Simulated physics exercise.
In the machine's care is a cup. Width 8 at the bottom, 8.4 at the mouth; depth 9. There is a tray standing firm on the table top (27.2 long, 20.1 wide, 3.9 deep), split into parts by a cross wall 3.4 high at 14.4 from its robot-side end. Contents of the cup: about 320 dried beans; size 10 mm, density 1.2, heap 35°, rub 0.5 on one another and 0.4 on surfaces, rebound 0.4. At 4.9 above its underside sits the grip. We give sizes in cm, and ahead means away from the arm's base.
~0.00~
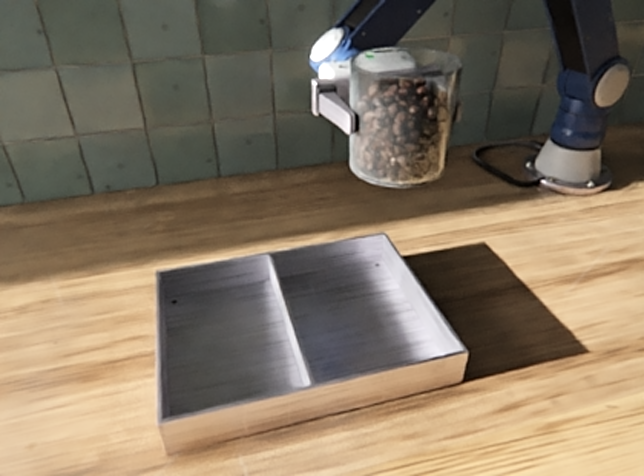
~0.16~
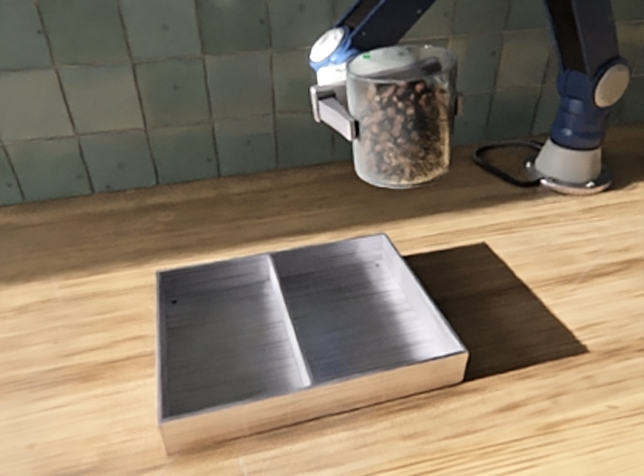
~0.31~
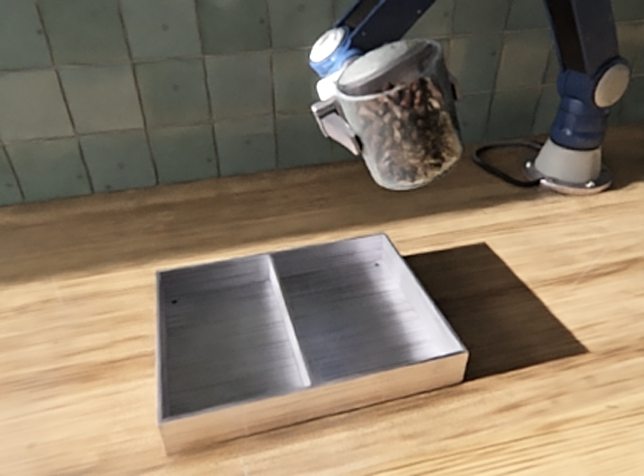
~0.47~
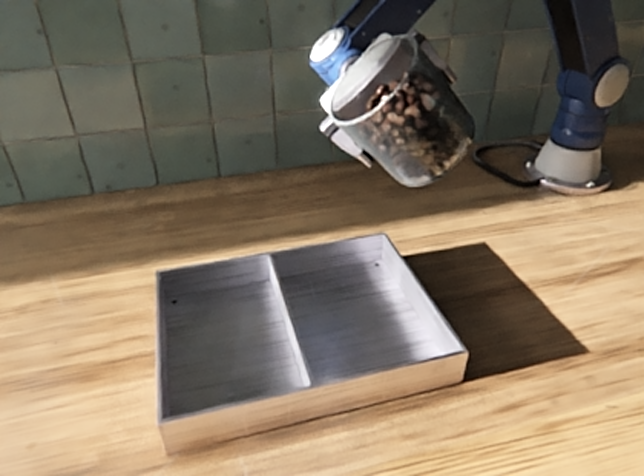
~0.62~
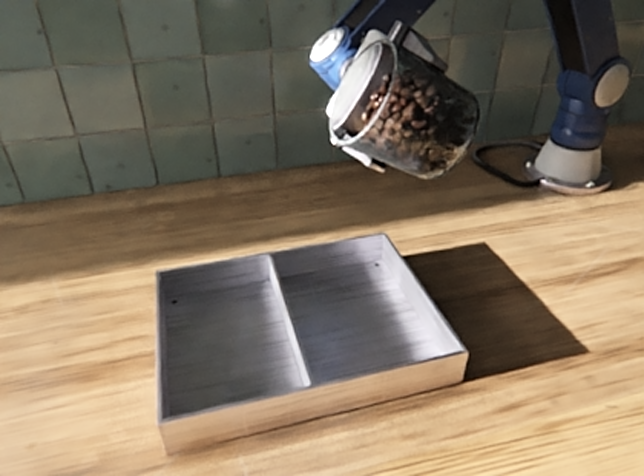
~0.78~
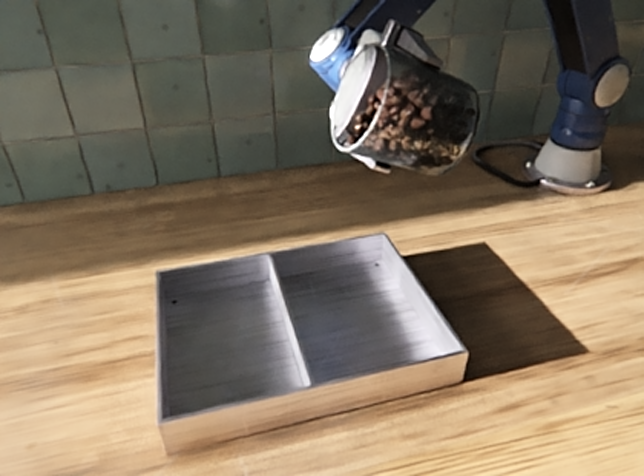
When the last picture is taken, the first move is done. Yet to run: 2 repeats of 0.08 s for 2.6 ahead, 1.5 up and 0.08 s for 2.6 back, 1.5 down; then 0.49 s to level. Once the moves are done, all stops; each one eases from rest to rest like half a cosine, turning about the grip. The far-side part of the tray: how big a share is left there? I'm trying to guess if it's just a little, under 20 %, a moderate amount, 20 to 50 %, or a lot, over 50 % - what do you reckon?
I reckon a moderate amount.
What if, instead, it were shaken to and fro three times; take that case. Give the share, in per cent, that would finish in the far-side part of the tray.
Probably about 45 in a hundred.
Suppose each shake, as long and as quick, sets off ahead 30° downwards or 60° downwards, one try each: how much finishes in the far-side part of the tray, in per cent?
Estimates, in order: 10 % then 5 %.
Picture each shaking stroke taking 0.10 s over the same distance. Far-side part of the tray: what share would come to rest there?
Estimate: Near 20 per cent.
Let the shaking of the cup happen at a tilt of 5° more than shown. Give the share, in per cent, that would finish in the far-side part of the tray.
In that case roughly 40 per cent.
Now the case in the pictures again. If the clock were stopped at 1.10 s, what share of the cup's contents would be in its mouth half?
Mouth half share: Roughly 80 %.
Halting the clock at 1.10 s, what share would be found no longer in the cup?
Near 40 per cent so far.
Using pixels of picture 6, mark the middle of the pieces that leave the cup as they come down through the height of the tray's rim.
I'd put it somewhere near (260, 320).
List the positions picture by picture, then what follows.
The first picture shows cup middle at (401, 118), level; upper third of the load around (403, 110), from x 360 to 445, top at y 90; 320 in the cup.
The second picture shows cup middle at (402, 118), tilted 6° forward; upper third of the load around (404, 110), from x 360 to 445, top at y 90.
The third picture shows cup middle at (403, 117), tilted 23° forward; upper third of the load around (411, 108), from x 360 to 455, top at y 80.
The fourth picture shows cup middle at (404, 116), tilted 43° forward; upper third of the load around (418, 103), from x 365 to 460, top at y 75.
The fifth picture shows cup middle at (405, 115), tilted 60° forward; upper third of the load around (421, 98), from x 365 to 465, top at y 75.
The sixth picture shows cup middle at (405, 115), tilted 66° forward; upper third of the load around (423, 97), from x 355 to 465, top at y 70; 320 in the cup.
After 1.10 s, tilted 66° forward, highest piece 26 above the table; 199 in the cup, 57 in the far-side part, 8 in the robot-side part, 56 in flight or on a rim.
After 1.43 s, tilted 16° forward, highest piece 27 above the table; 157 in the cup, 120 in the far-side part, 37 in the robot-side part, 4 on the table or floor, 2 in flight or on a rim.
After 1.79 s, level, highest piece 26 above the table; 157 in the cup, 120 in the far-side part, 39 in the robot-side part, 4 on the table or floor.
After 2.84 s, level, highest piece 26 above the table; 157 in the cup, 120 in the far-side part, 39 in the robot-side part, 4 on the table or floor.
At rest, 157 in the cup, 120 in the far-side part, 39 in the robot-side part, 4 on the table or floor. That is 38 % in the far-side part of the tray.
